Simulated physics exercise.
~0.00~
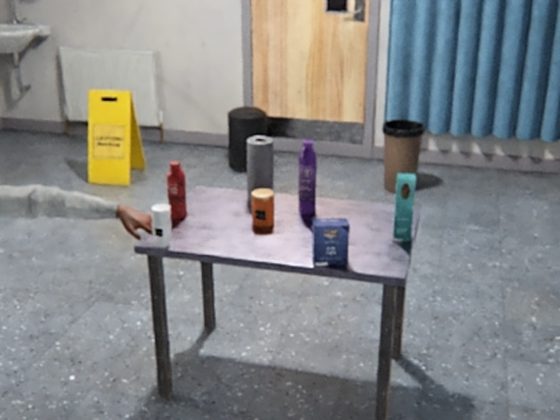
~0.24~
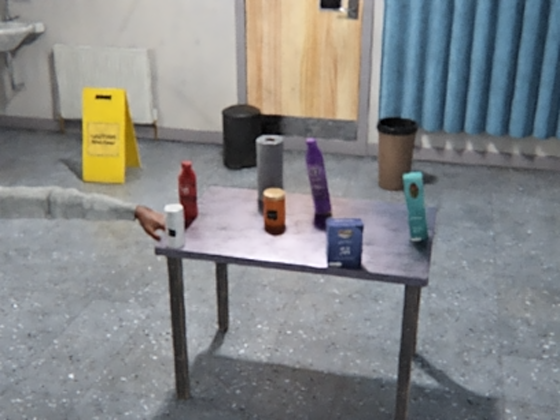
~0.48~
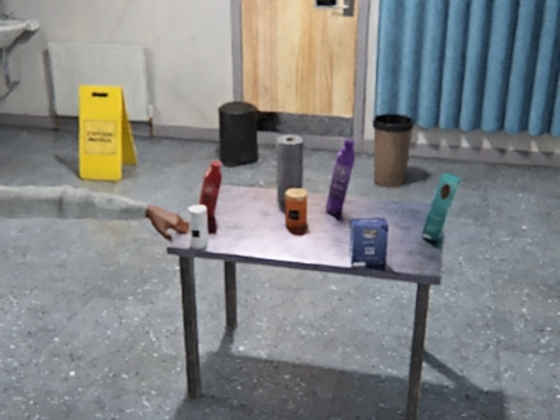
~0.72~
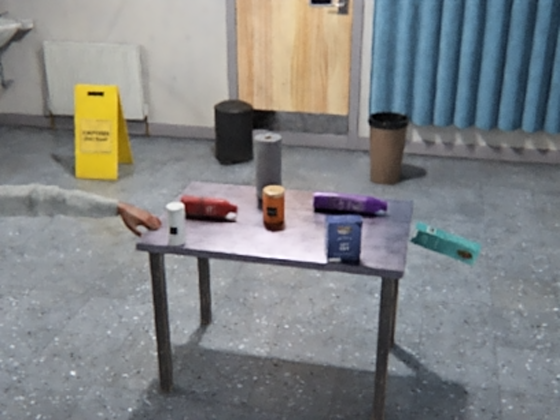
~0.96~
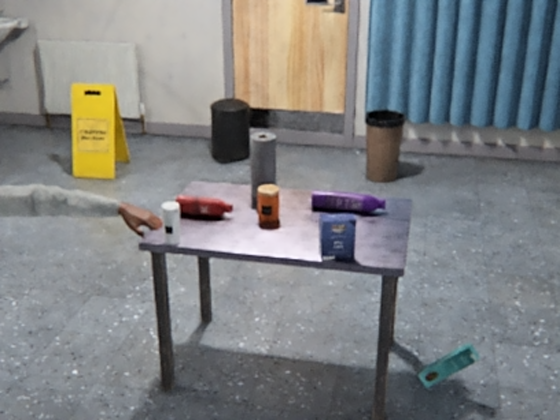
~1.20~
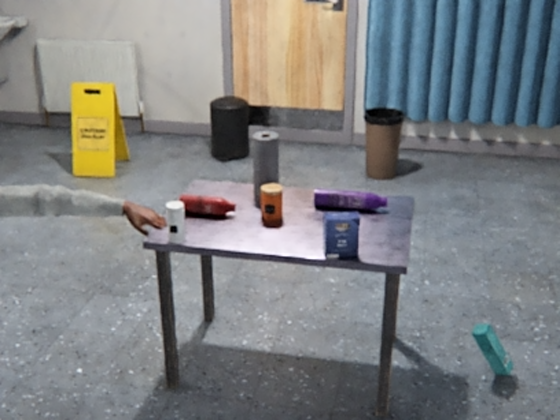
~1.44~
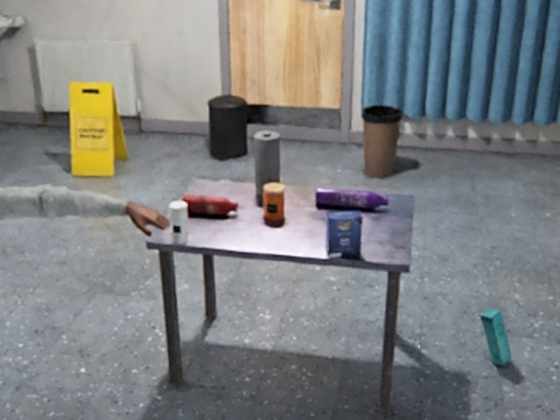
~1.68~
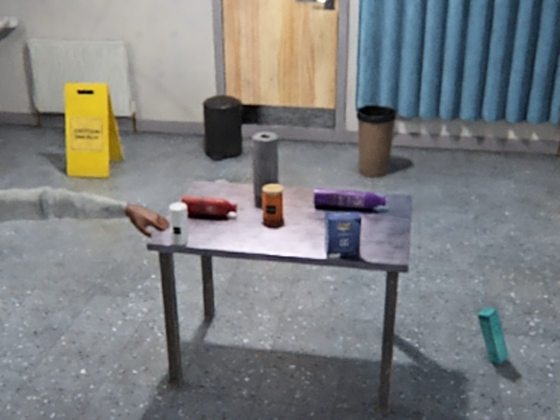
A hand jerks the table, toppling red and purple bottles as a turquoise carton falls off.
